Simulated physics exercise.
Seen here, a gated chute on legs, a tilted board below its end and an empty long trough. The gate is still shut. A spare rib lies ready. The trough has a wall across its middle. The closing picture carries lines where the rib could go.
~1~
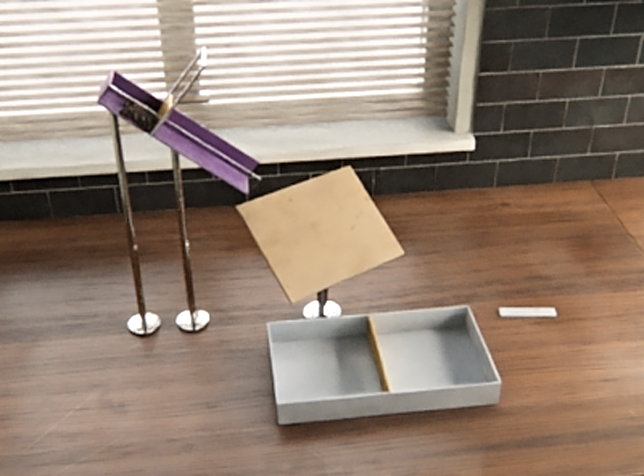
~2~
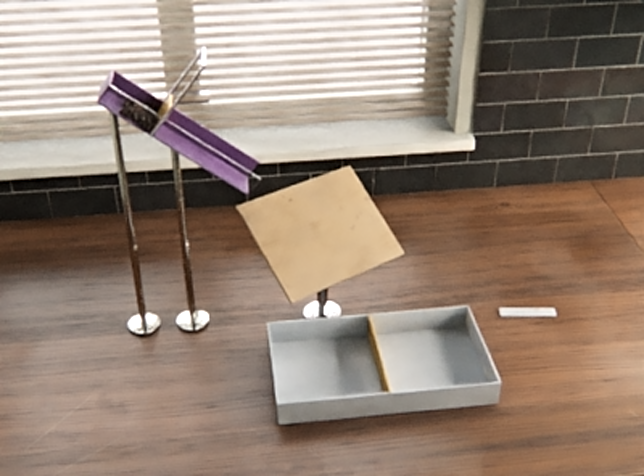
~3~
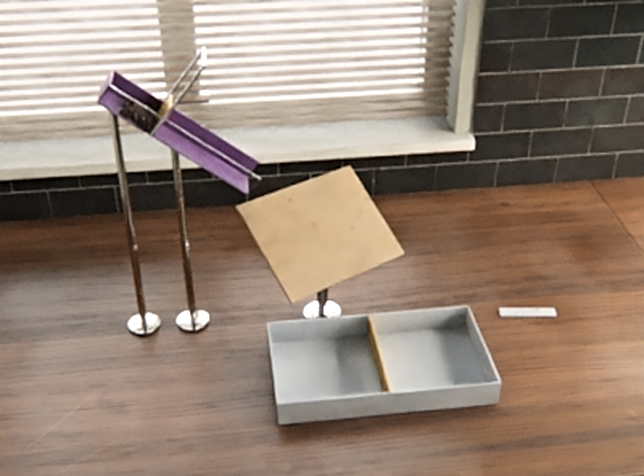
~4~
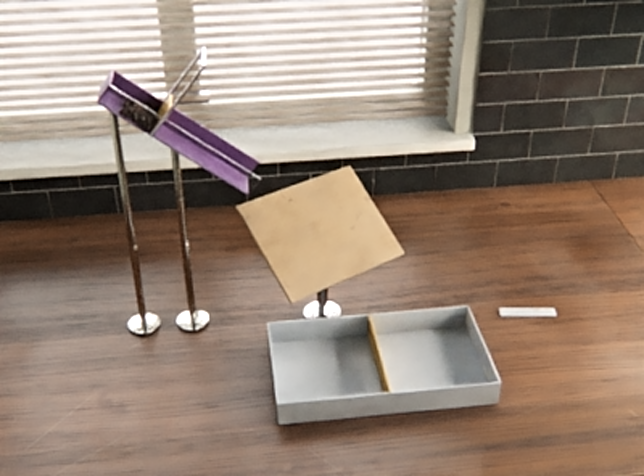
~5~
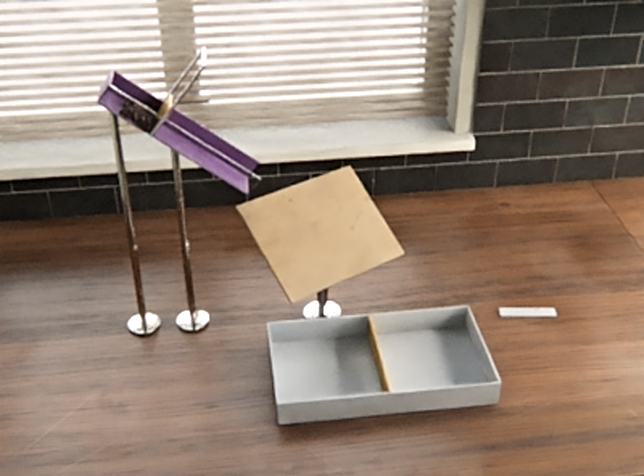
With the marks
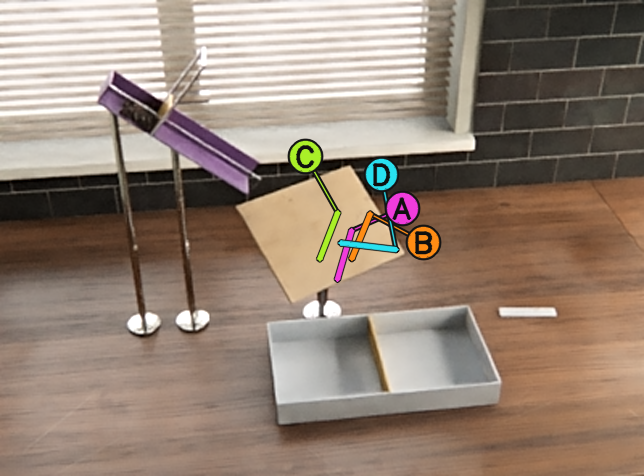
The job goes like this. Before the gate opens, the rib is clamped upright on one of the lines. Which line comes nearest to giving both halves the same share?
Go for B.
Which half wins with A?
Left.
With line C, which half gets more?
Left.
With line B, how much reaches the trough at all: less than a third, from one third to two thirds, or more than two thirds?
Line B gives more than two thirds.
On the marked copy, line A from (351, 230) to (337, 279); line B from (370, 213) to (351, 258); line C from (337, 212) to (319, 258); line D from (341, 243) to (395, 249).
With A, of what is caught, nearly all in the left half, a small part in the right.
With B, of what is caught, about half in the left half, about half in the right.
With C, of what is caught, nearly all in the left half, a small part in the right.
With D, of what is caught, a small part in the left half, most in the right.
